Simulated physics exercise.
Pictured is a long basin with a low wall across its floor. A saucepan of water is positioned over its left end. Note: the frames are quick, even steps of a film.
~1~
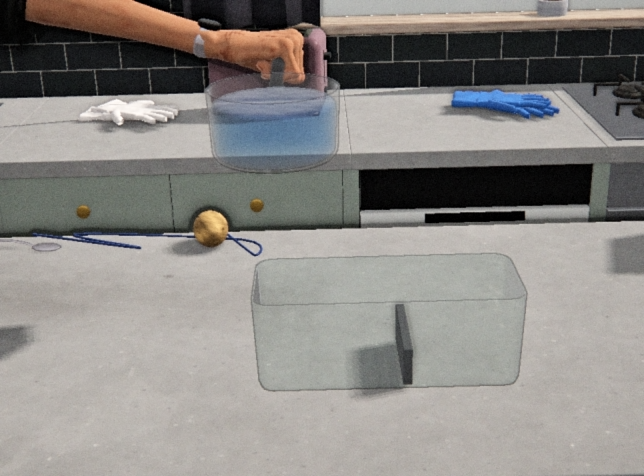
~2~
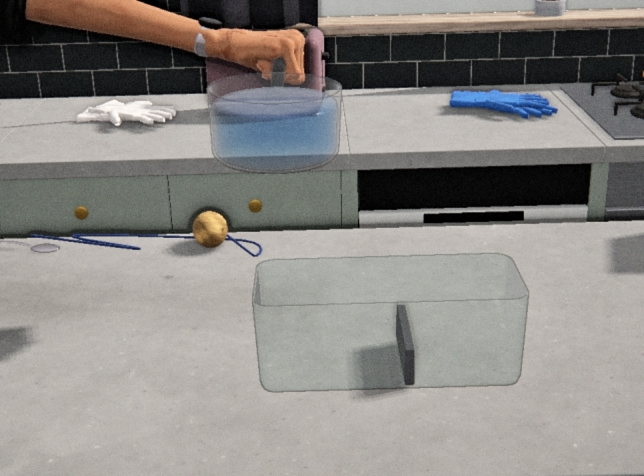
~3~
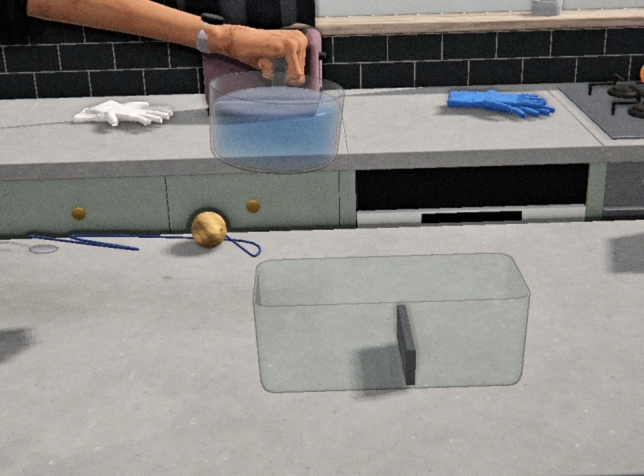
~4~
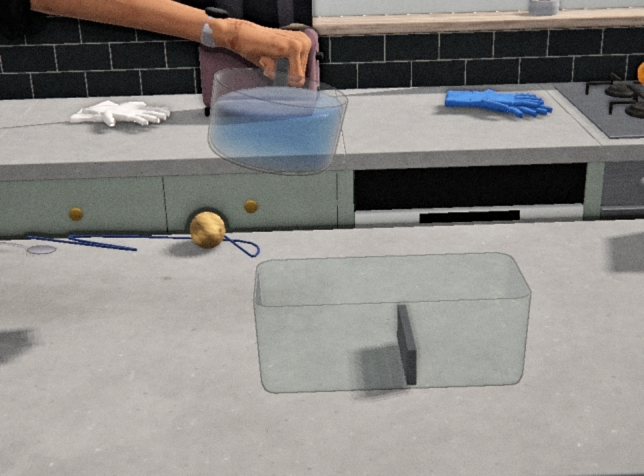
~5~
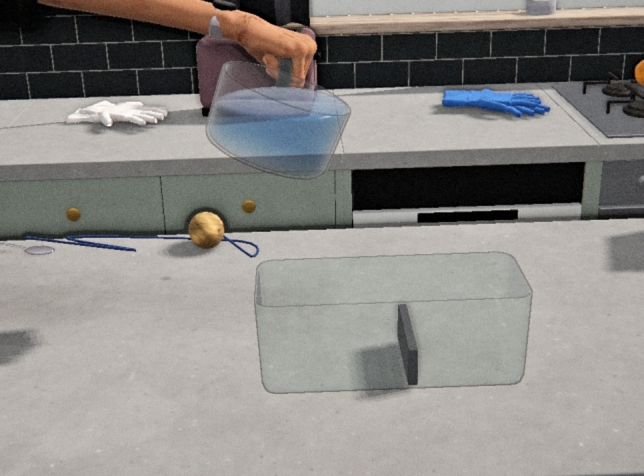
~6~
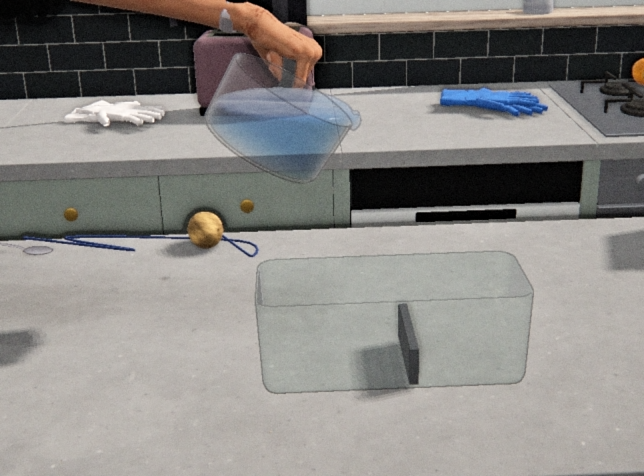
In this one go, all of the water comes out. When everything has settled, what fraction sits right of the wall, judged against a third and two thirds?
The part right of the wall will probably range from one third to two thirds.
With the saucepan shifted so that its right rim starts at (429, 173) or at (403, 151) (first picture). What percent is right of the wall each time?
75 % and 75 %.
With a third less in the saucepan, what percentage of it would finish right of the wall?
It comes to around 20 percent.
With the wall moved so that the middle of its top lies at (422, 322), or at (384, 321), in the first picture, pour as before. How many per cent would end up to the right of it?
20 % and 60 %, roughly.
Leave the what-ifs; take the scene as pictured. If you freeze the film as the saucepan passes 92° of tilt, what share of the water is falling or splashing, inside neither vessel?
It comes to around 50 per cent.
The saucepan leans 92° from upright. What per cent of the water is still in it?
My estimate is close to 30 percent remaining.
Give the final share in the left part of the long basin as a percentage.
Estimate: Some 55 per cent.
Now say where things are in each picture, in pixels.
It leans 0°; its right rim is at (339, 87); the water meets the walls at (210, 103) and (336, 99); the long basin's rim runs from (254, 283) to (518, 276); the wall's top is at (404, 327), in the first frame.
It leans 1°; its right rim is at (341, 89); the water meets the walls at (211, 102) and (338, 100), in the second frame.
It leans 6°; its right rim is at (343, 93); the water meets the walls at (213, 102) and (340, 101), in the third frame.
It leans 12°; its right rim is at (347, 101); the water meets the walls at (215, 102) and (344, 102), in the fourth frame.
It leans 21°; its right rim is at (350, 111); the water meets the walls at (214, 103) and (349, 104), in the fifth frame.
It leans 32°; its right rim is at (350, 124); the water meets the walls at (213, 102) and (351, 114); 3 per cent is over the edge, in the sixth frame.
A moment on, the tilt is 92° and 31 per cent is still to pour, 4 is left of the wall and 14 right of it.
Next, the tilt is 107° and 6 per cent is still to pour, 37 is left of the wall and 45 right of it.
Then the tilt is 107° and 0 per cent is still to pour, 51 is left of the wall and 41 right of it.
Later the tilt is 107° and 0 per cent is still to pour, 56 is left of the wall and 41 right of it.
In the end 56 per cent lies left of the wall, 41 right of it and 3 outside.
